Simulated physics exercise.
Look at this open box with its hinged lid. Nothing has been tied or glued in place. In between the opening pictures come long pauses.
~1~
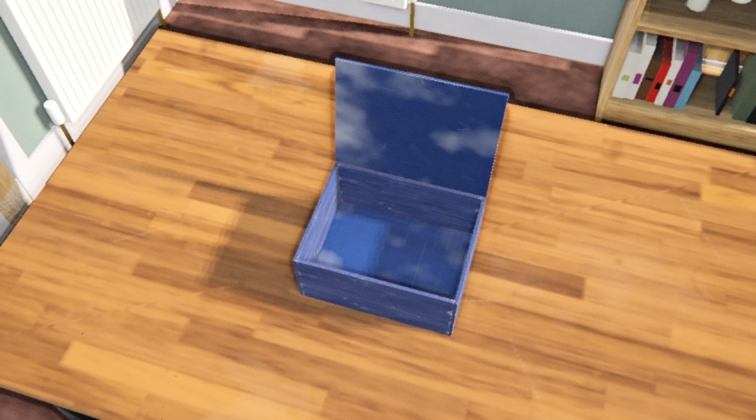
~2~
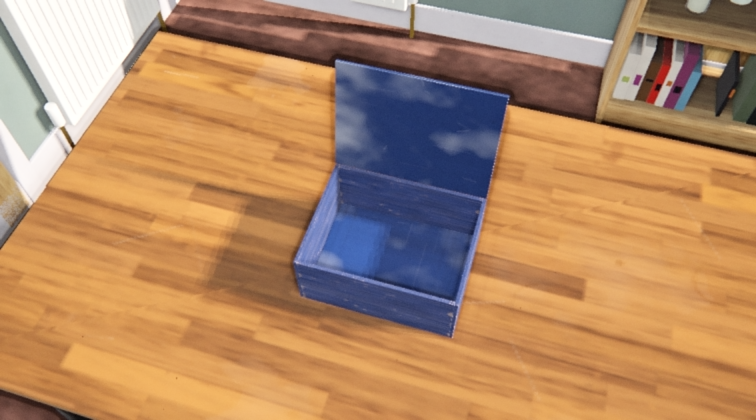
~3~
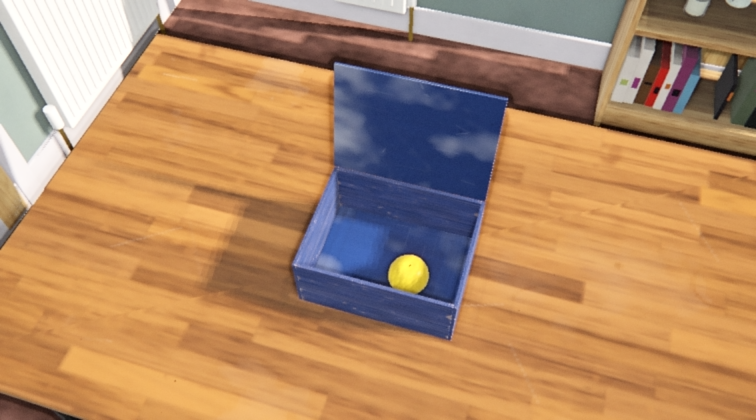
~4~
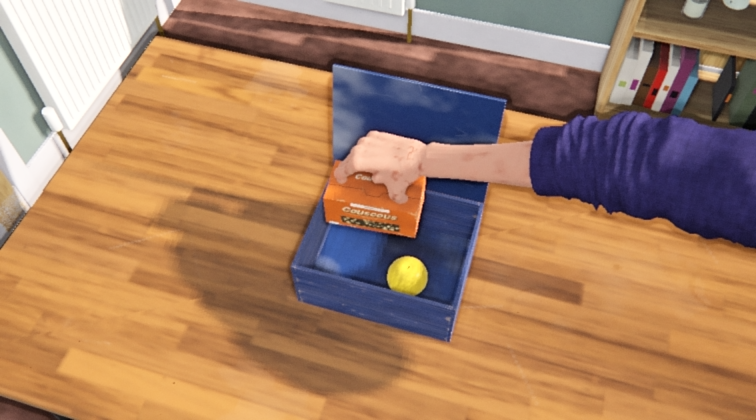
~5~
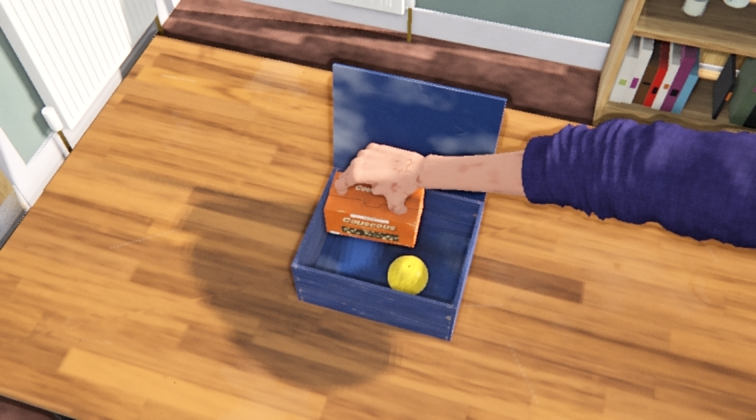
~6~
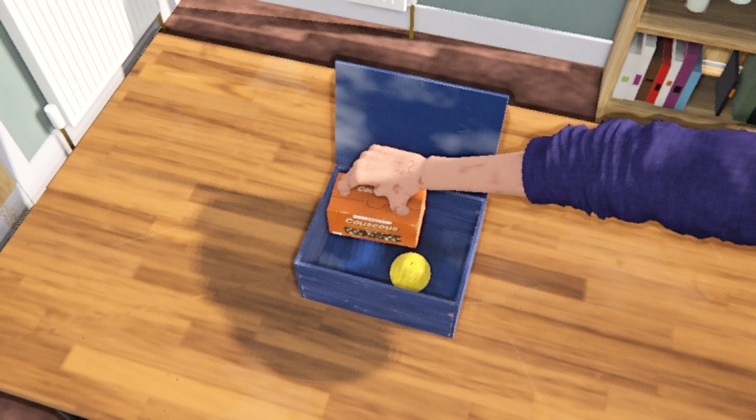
A yellow ball-like fruit appears in the front right of an open blue box, which at first sits empty on a wooden surface, seen from above at an angle. The box's hinged lid stands up at the back, with a white radiator at upper left and a shelf of books at upper right. A hand in a purple sleeve, reaching from the right, then holds an orange carton at the box's back left and lowers it slightly.
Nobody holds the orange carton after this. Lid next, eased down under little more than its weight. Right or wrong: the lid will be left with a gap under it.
Wrong, it closes.
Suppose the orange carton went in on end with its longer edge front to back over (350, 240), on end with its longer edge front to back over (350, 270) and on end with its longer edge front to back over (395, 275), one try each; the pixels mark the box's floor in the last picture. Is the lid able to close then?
The lid won't shut the first time, won't shut the second time and does shut the third time.
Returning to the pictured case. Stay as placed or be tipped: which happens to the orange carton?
Observation: It keeps the set orientation.
Then, 0.50 s later than the last frame, orange carton moved a little near (382, 235); yellow apple moved a little.
Then, 1.40 s later than the last frame, lid 70° above the rim; orange carton moved a little near (382, 235); yellow apple moved a little.
Then, 1.70 s later than the last frame, lid 44° above the rim; orange carton moved a little near (382, 235); yellow apple moved a little.
Then, 2.00 s later than the last frame, lid 8° above the rim; orange carton moved a little near (382, 235); yellow apple moved a little.
When it is over, lid shut; moved from the start, orange carton and yellow apple. End places, in pixels of the last picture, orange carton near (382, 235).
